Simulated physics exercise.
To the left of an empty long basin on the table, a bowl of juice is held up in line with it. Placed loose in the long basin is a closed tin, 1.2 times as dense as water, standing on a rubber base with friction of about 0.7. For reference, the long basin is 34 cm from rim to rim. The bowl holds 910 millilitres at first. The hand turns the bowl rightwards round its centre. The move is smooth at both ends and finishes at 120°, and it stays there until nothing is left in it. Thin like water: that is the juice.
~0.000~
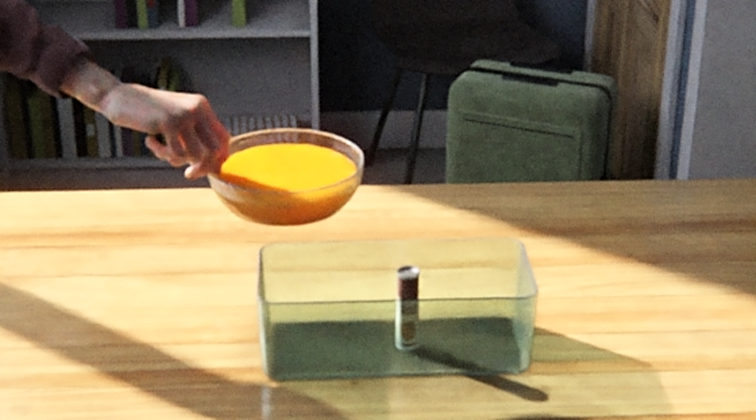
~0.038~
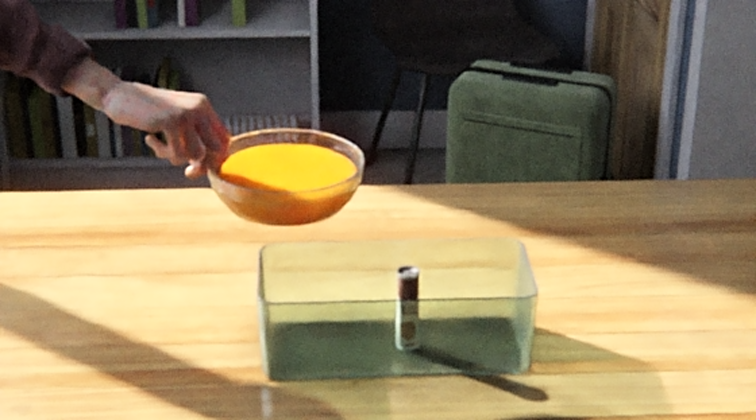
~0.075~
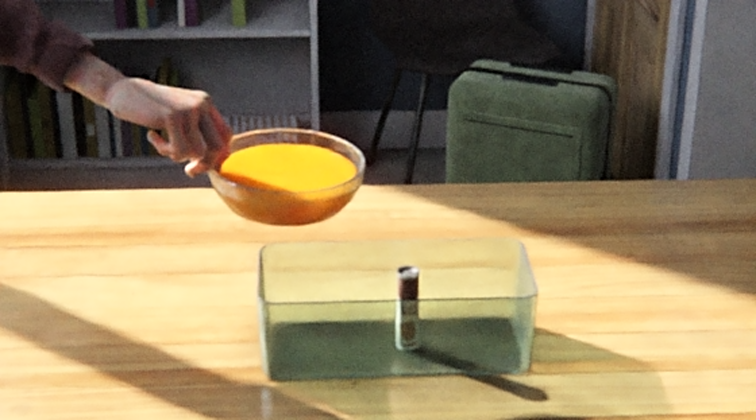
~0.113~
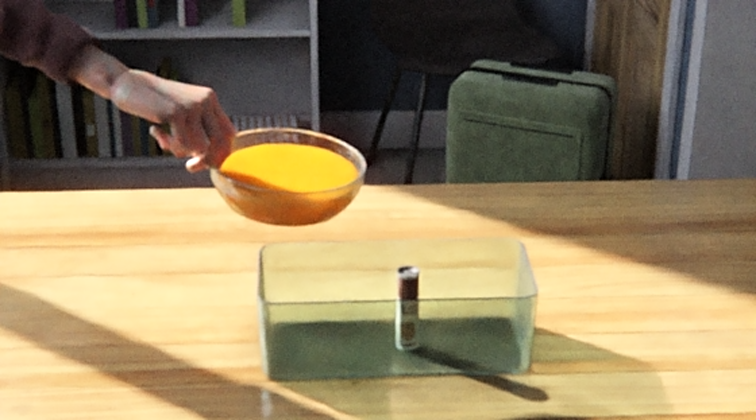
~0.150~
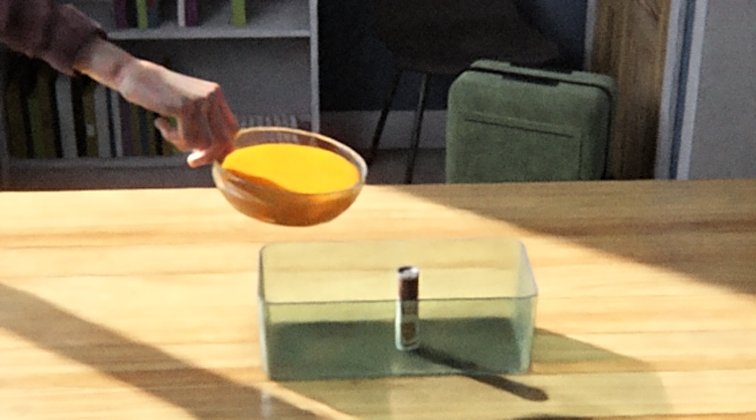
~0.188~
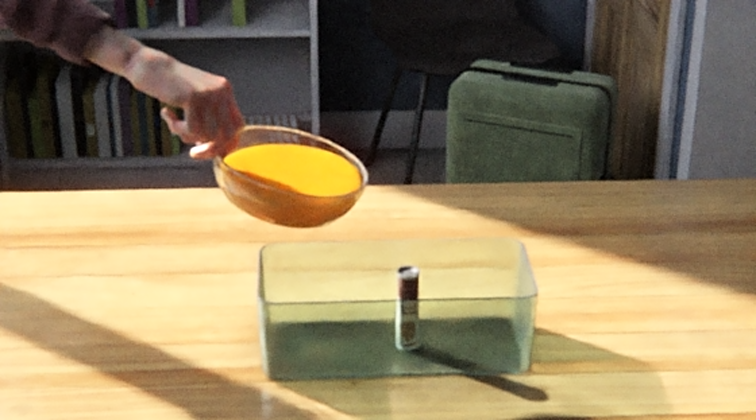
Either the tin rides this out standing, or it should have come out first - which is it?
It should have come out.
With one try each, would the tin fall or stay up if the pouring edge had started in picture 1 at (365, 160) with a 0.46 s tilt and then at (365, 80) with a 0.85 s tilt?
First it tips over; then it stays on its base.
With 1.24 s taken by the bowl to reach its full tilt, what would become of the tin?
The tin would stay balanced.
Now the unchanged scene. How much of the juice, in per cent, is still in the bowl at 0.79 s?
Remaining share: Approx. 0 %.
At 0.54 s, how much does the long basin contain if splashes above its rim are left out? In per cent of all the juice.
Roughly 44 percent of it.
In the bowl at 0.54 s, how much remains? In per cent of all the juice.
Roughly 14 percent.
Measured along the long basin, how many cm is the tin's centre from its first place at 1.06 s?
It has moved some 8 cm.
By 0.54 s the tilt is 84° and 14 per cent is still to pour; the tin stands where it began.
By 0.79 s the tilt is 119° and 0 per cent is still to pour; the tin leans 14°.
By 1.06 s the tilt is 120° and 0 per cent is still to pour; the tin lies on its side.
By 1.35 s the tilt is 120° and 0 per cent is still to pour; the tin lies on its side.
At rest the tin lies on its side.
